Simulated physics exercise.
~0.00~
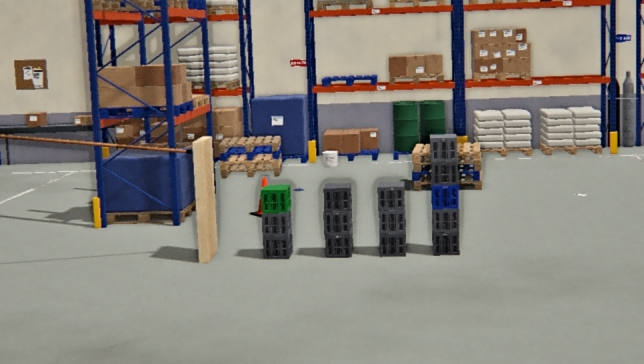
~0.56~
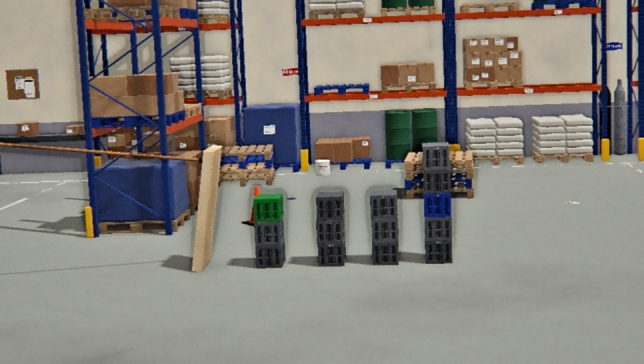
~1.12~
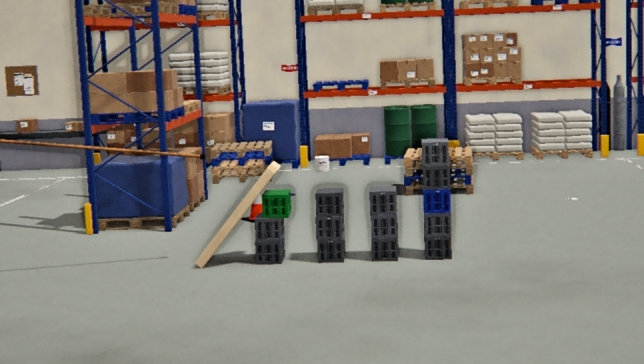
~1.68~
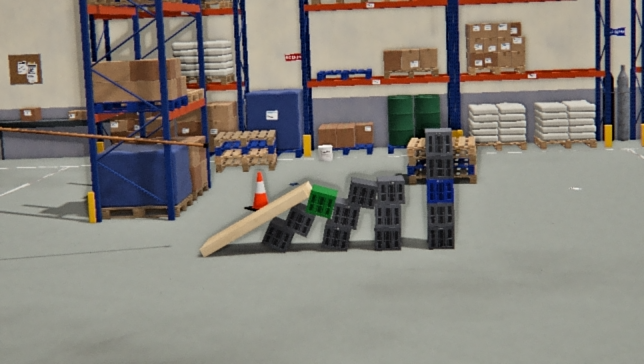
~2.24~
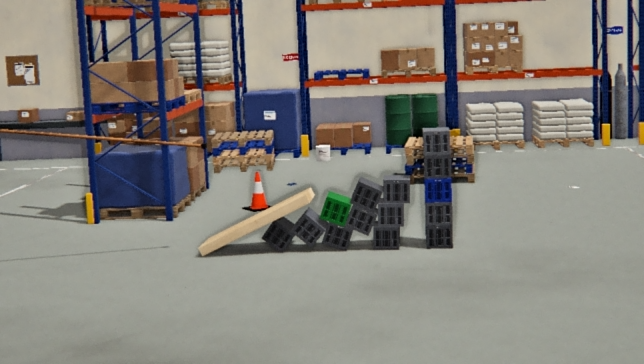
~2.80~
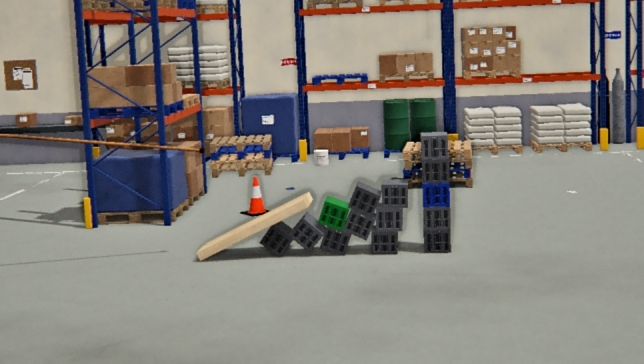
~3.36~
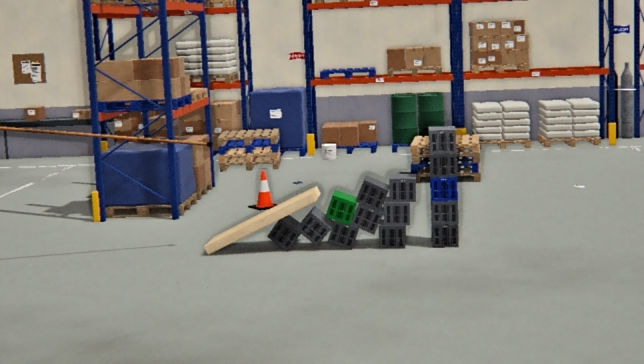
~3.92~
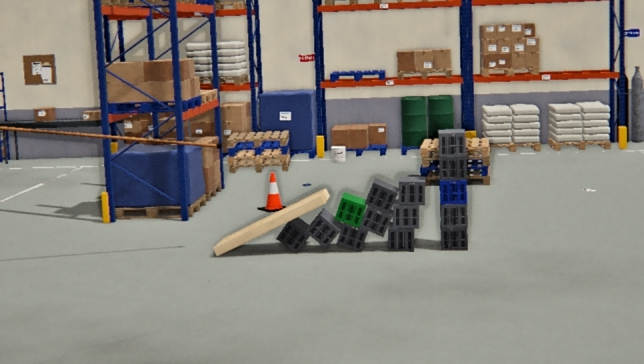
A wooden board tipped to the right into a row of stacked dark crates in a warehouse, pushing the green-topped stack over against the next ones, and everything settled in a leaning jumble while the last stack, with the blue crate, stayed standing.
